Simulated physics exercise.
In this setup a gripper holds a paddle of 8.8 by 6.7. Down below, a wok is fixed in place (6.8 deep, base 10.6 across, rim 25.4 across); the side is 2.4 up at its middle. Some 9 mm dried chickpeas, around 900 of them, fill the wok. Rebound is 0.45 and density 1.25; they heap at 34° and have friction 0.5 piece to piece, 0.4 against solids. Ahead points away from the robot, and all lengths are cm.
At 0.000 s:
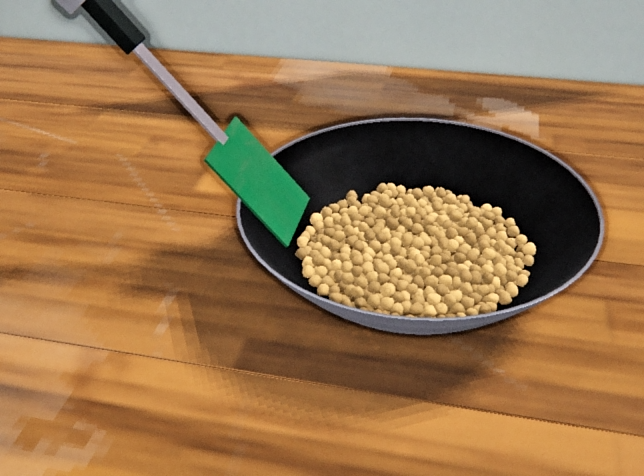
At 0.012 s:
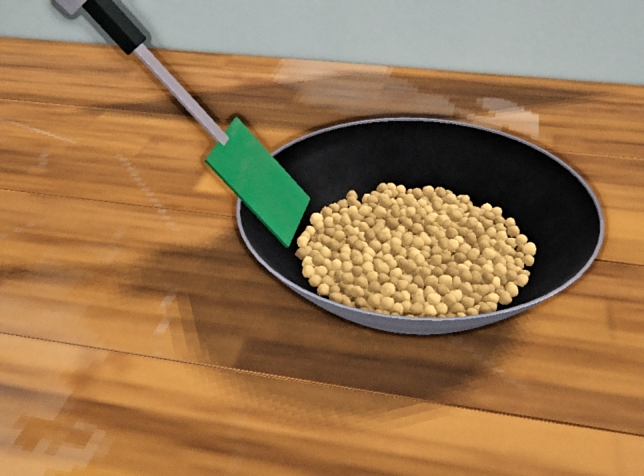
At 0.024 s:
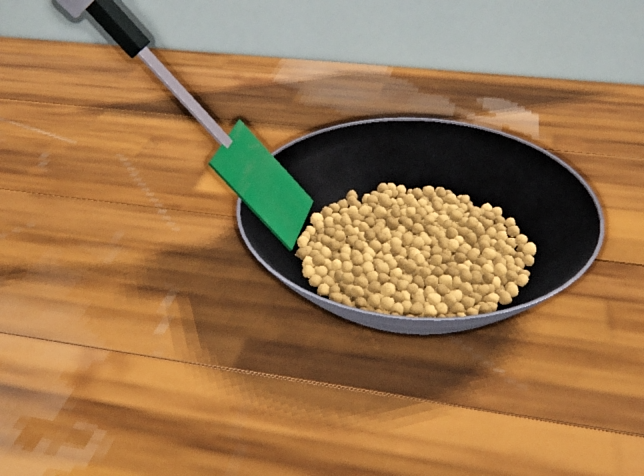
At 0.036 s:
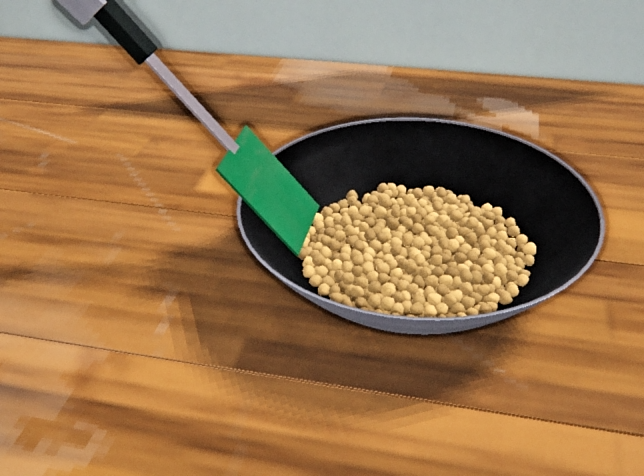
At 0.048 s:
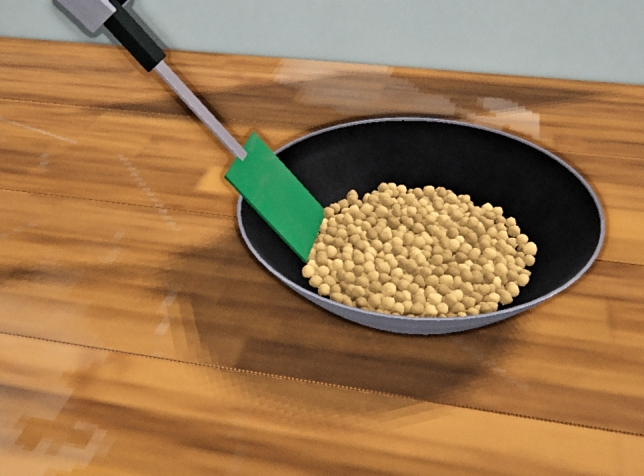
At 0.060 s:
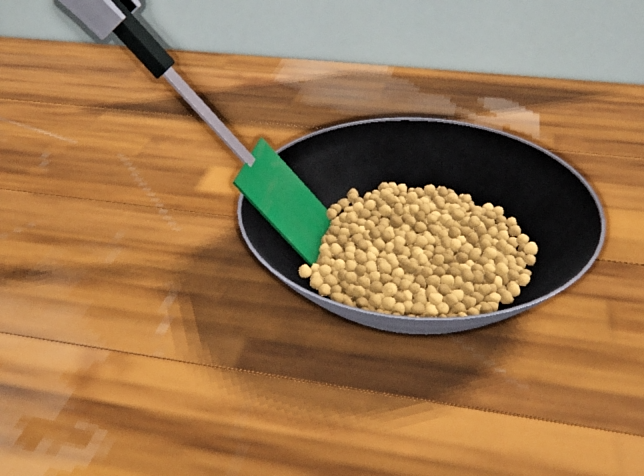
The clip shows a gripper holding a green paddle at the left side of a black wok of small, round tan pieces on a wooden surface; the paddle moves slightly right and down against the pile, which barely shifts.
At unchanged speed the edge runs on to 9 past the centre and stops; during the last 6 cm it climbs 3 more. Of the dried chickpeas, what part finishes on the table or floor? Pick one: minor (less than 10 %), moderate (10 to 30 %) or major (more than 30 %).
Moderate.
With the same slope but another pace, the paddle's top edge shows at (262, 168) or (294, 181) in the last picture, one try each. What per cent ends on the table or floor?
About 30 and 35 percent.
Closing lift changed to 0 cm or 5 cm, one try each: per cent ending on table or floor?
Estimates, in order: 15 % then 15 %.
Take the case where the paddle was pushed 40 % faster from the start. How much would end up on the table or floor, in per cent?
I'd expect near 25 per cent.
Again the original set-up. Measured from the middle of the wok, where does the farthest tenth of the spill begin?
About 30 cm from the centre.
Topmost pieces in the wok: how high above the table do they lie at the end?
Peak at rest, approximately 7.0 centimetres.
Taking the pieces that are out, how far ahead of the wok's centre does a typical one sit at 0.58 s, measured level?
Roughly 18 cm.
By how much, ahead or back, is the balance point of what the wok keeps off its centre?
About 3.0 centimetres ahead.
By 0.19 s, sloping 50°, highest piece 5 above the table; 900 in the wok.
By 0.32 s, sloping 50°, highest piece 7 above the table; 900 in the wok.
By 0.58 s, sloping 50°, highest piece 8 above the table; 737 in the wok, 137 on the table or floor, 26 on the blade or in flight.
By 1.63 s, sloping 50°, highest piece 7 above the table; 736 in the wok, 164 on the table or floor.
Final count, 736 in the wok, 164 on the table or floor. That is 18 % on the table or floor.
